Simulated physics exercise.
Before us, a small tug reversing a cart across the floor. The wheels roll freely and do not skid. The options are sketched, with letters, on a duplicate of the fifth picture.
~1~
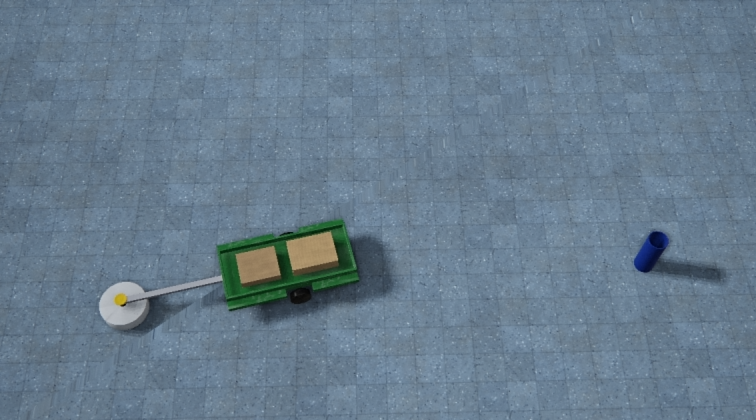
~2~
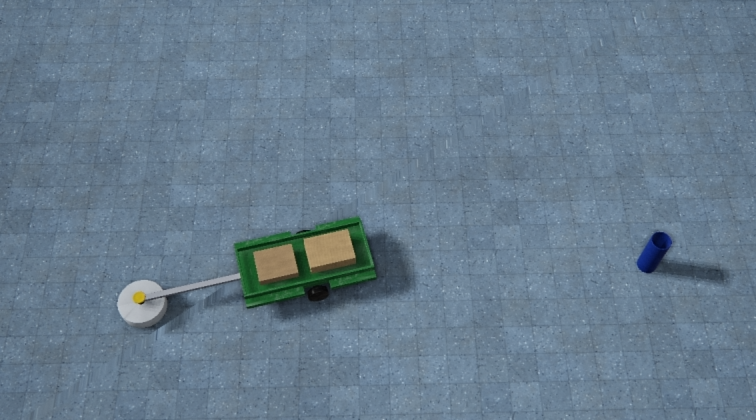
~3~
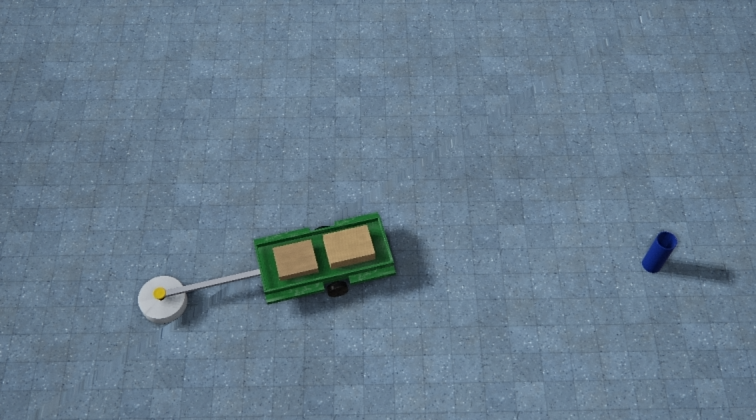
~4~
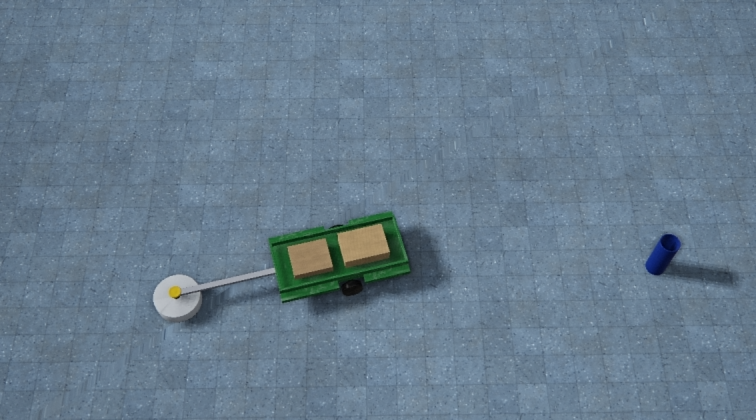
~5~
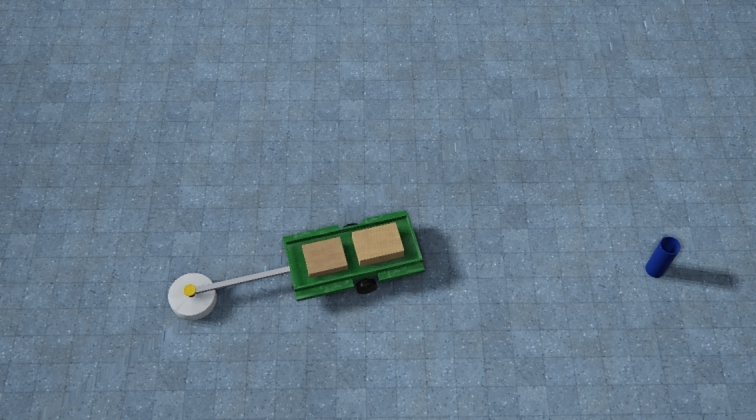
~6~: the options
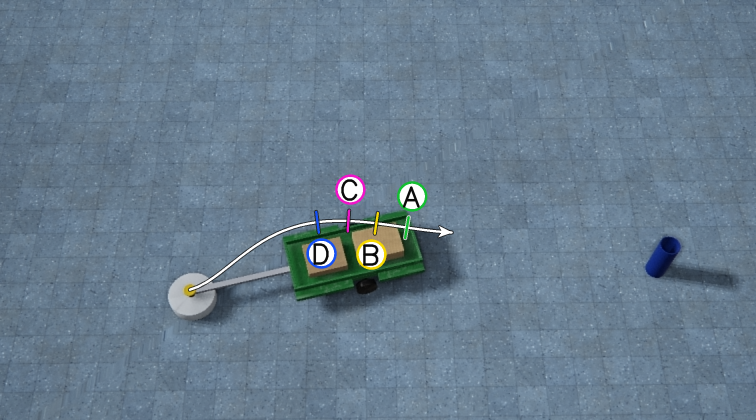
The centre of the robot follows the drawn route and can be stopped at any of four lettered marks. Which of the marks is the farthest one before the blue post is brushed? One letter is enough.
It can go as far as A.
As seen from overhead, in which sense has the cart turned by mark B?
Clockwise.
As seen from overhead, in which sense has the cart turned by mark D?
For that mark, clockwise.
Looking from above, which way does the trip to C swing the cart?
Clockwise.
On the marked copy, A at (407, 228); B at (376, 223); C at (348, 221); D at (318, 222); the route from (190, 290) via (318, 222) to (452, 232).
Taking A. A third of the way, robot (261, 249), cart (422, 242).
Two thirds of the way, robot (338, 227), cart (496, 249).
When it is over, robot (407, 234), cart (567, 263); nothing has been touched.
As for the rest, B is safe but short; C is safe but short; D is safe but short.
